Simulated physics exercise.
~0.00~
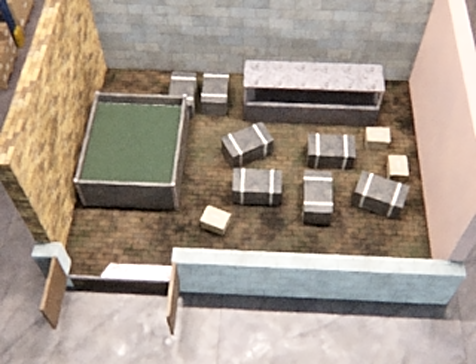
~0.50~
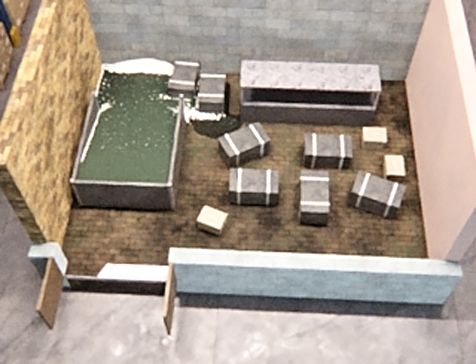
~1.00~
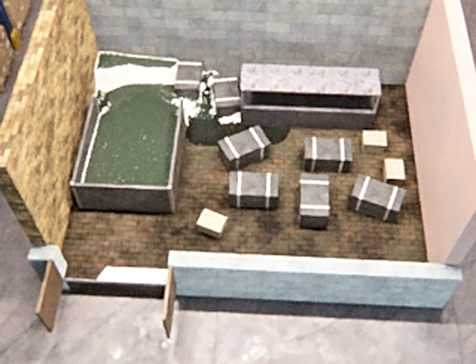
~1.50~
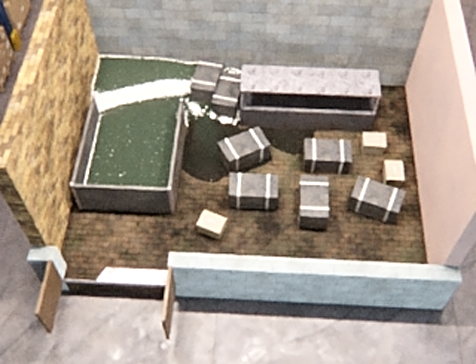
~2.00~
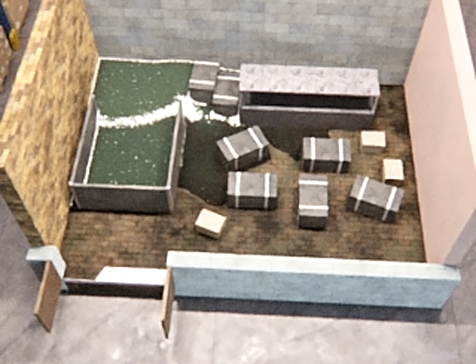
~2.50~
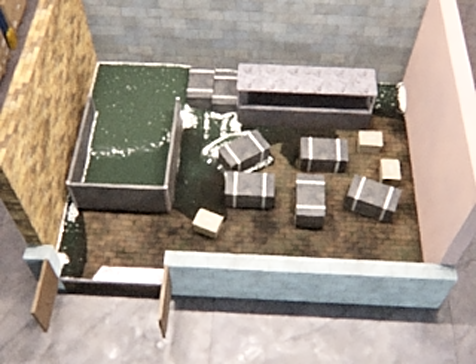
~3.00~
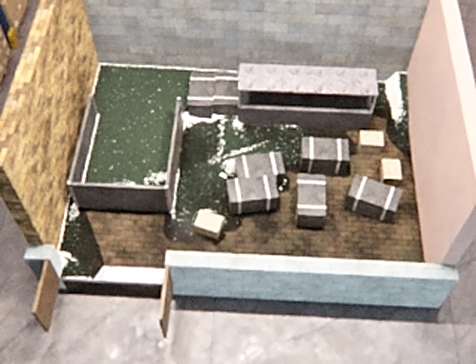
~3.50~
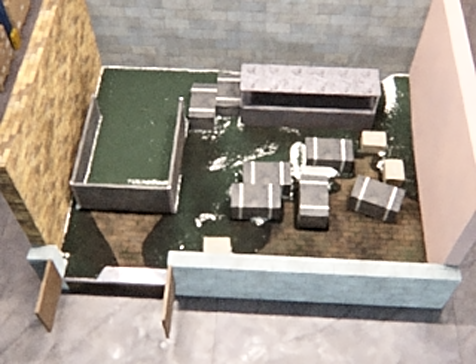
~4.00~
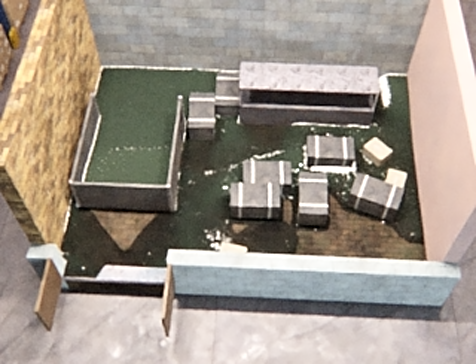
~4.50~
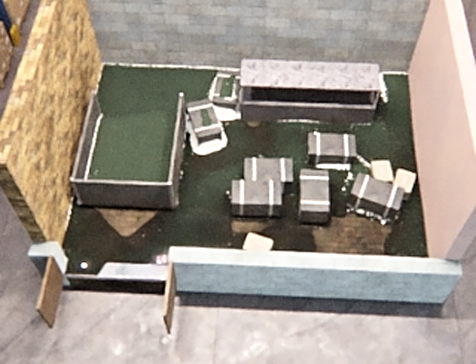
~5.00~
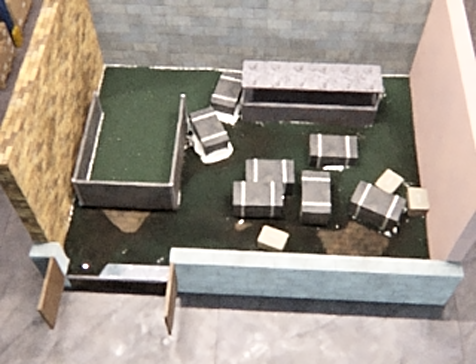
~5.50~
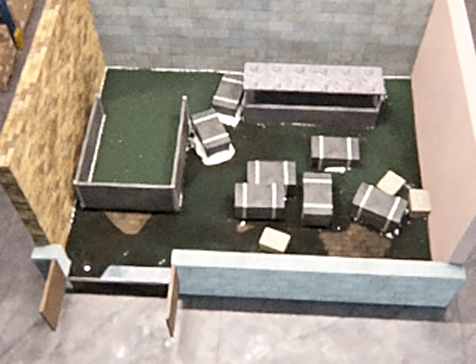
The video shows a walled hall with grey strapped trunks, pale totes and a tank of dark green liquid, which spills out at the back and spreads across the brick floor, shifting several trunks and totes before settling with most of the floor covered.
